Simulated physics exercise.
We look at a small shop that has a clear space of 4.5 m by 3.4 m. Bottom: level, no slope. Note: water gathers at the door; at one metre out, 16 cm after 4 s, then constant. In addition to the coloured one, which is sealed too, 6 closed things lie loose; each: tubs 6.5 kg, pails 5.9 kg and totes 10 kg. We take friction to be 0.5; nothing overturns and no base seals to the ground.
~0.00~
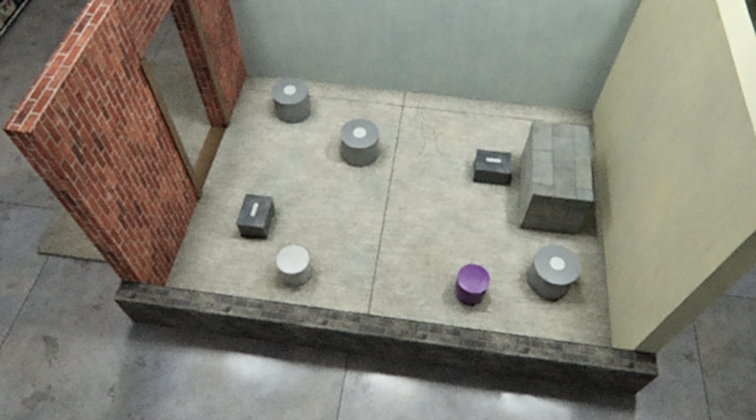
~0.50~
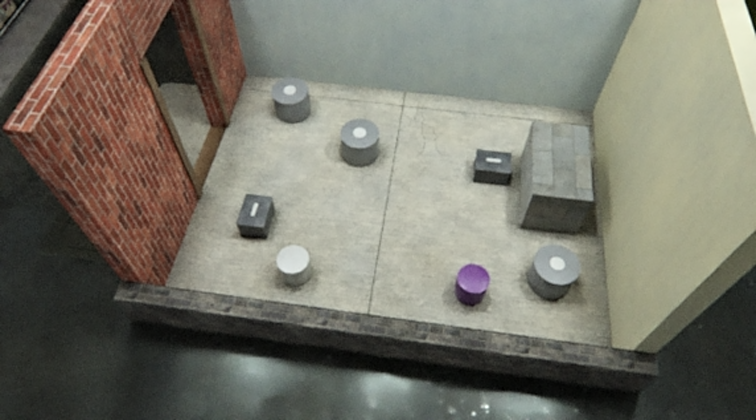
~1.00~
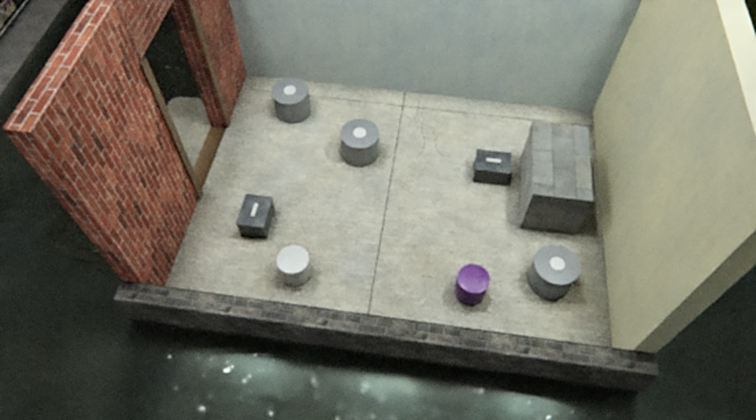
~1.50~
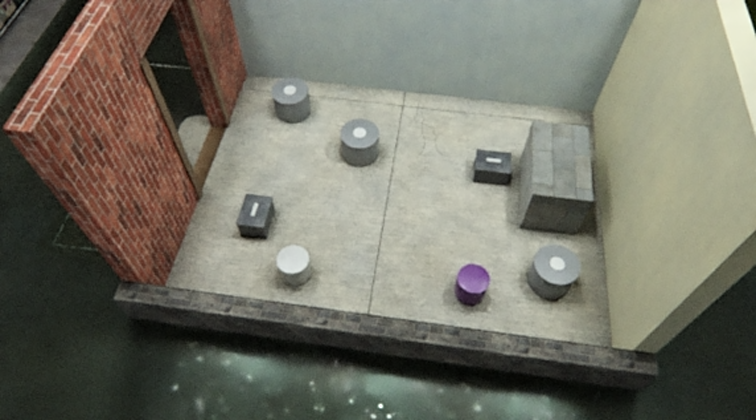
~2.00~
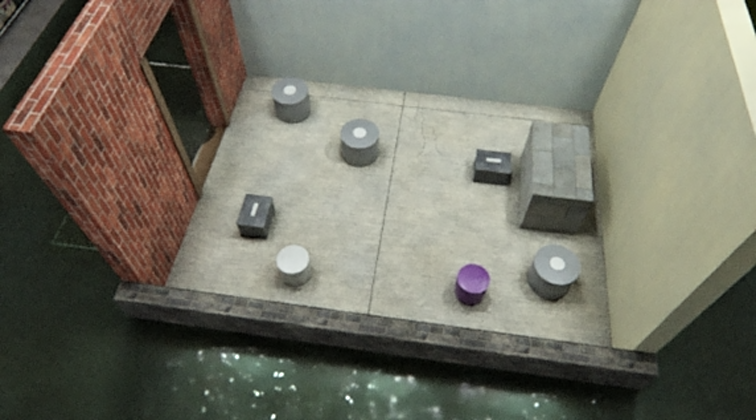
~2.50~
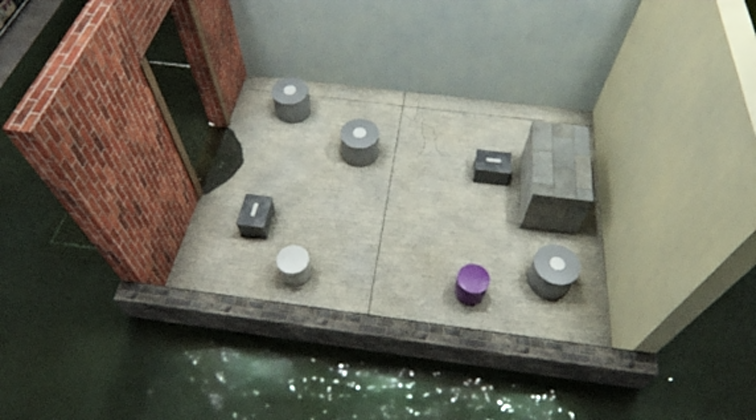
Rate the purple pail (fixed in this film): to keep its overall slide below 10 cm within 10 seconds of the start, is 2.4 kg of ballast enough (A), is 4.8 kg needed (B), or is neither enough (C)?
B.
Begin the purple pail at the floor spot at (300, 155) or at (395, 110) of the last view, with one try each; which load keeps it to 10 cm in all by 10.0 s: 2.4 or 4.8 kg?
First try, both options fail; second try, both options fail.
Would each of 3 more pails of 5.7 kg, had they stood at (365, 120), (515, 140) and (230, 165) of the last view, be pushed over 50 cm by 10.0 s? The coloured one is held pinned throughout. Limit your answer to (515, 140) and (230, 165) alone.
First one: Inside the limit; second one: Beyond the limit.
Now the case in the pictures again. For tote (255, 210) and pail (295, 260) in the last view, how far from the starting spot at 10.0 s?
0 cm, 0 cm.
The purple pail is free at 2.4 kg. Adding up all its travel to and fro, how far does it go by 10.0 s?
Total path: Approx. 60 cm.
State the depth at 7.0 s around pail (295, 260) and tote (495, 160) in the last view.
Roughly 1 and 4 cm.
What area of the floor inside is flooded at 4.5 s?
Roughly 4.0 m2 of it is wet.
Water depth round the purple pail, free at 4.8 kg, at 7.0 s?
Depth: Approx. 2 cm.
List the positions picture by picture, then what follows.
The first frame shows the purple pail at (474, 278) rests on the ground; 0.0 m2 under water; 0 of 7 have shifted.
The second frame shows the purple pail at (474, 278), on the bottom; water covers 0.0 m2; 0 of 7 have shifted.
The third frame shows the purple pail at (474, 278), on the bottom; 0.0 m2 under water; 0 of 7 have shifted.
The fourth frame shows the purple pail at (474, 278) rests on the ground; 0.0 m2 under water; 0 of 7 have shifted.
The fifth frame shows the purple pail at (474, 278), on the bottom; 0.0 m2 under water; 0 of 7 have shifted.
The sixth frame shows the purple pail at (474, 278), on the bottom; water covers 0.2 m2; 0 of 7 have shifted.
After 3.5 s the purple pail would be 0 cm from its start with 2.4 kg and 0 cm from its start with 4.8 kg; 0 cm of water round it then.
After 4.5 s the purple pail would be 0 cm from its start with 2.4 kg and 0 cm from its start with 4.8 kg; 0 cm of water round it then.
After 7.0 s the purple pail would be 20 cm from its start with 2.4 kg and 0 cm from its start with 4.8 kg; 2 cm of water round it then.
After 10.0 s the purple pail would be 44 cm from its start with 2.4 kg and 1 cm from its start with 4.8 kg; 6 cm of water round it then.
